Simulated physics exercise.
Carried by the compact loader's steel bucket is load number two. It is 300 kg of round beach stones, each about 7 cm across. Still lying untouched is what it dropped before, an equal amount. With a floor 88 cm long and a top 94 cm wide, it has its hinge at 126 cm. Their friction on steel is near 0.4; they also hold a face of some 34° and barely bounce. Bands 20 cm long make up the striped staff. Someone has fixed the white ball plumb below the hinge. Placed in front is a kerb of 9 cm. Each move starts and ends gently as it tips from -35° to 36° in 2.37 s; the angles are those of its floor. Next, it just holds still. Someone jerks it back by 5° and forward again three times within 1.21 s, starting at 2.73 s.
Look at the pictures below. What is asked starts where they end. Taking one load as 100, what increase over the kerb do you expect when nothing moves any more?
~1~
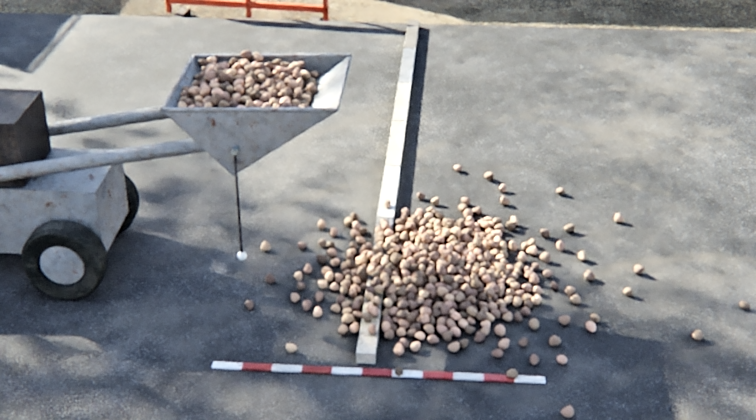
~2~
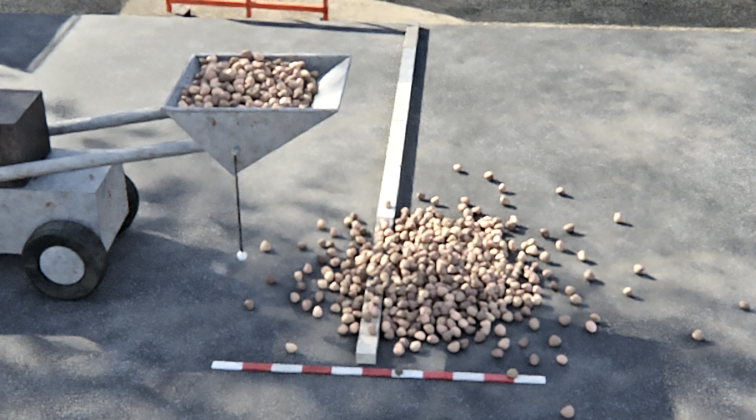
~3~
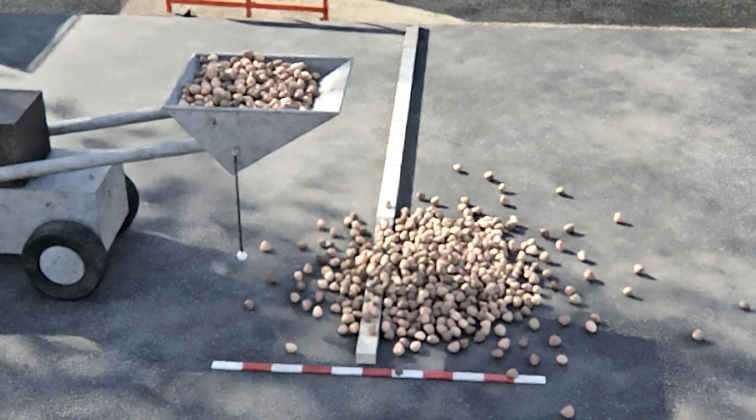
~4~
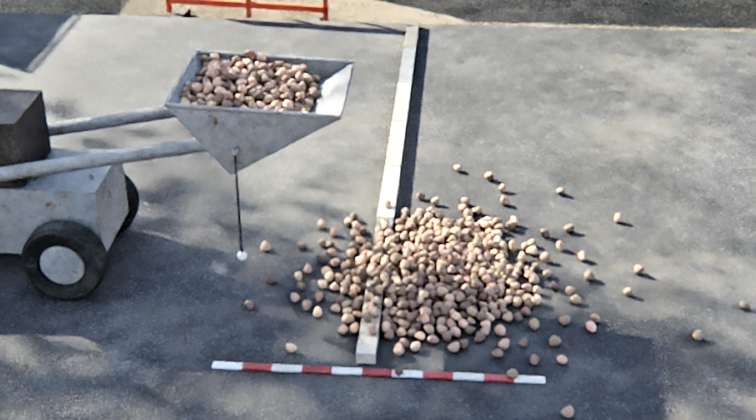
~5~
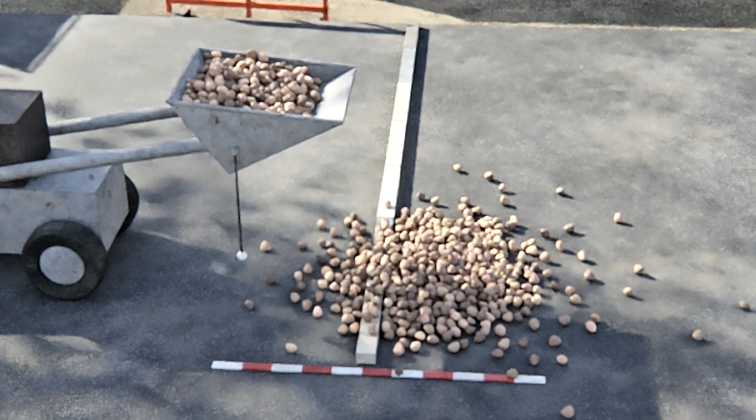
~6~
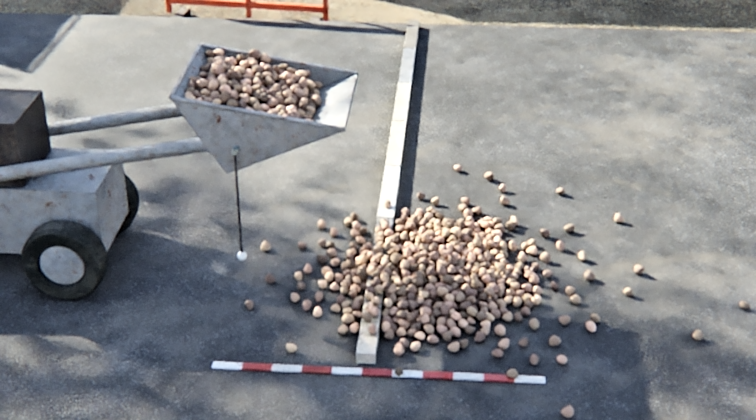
51 out of 100.
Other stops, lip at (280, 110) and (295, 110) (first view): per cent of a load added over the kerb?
First place: Roughly 5 %; second place: Roughly 15 %.
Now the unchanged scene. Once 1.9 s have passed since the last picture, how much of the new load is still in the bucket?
Roughly 15 parts in a hundred of the load.
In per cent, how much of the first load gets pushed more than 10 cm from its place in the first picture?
I'd put it at about 10 per cent.
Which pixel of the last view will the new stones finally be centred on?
(387, 259).
Then, 1.2 s after the last picture the floor is at 25°; in per cent of one load, 89 in the bucket, 27 on this side of the kerb, 84 over the kerb; the foremost stones are at (636, 282).
Then, 1.9 s after the last picture the floor is at 36°; in per cent of one load, 14 in the bucket, 69 on this side of the kerb, 117 over the kerb; the foremost stones are at (636, 282).
Then, 3.8 s after the last picture the floor is at 36°; in per cent of one load, 0 in the bucket, 66 on this side of the kerb, 134 over the kerb; the foremost stones are at (643, 293).
Then, 6.3 s after the last picture the floor is at 36°; in per cent of one load, 0 in the bucket, 66 on this side of the kerb, 134 over the kerb; the foremost stones are at (643, 293). Net gain over the kerb, 51.
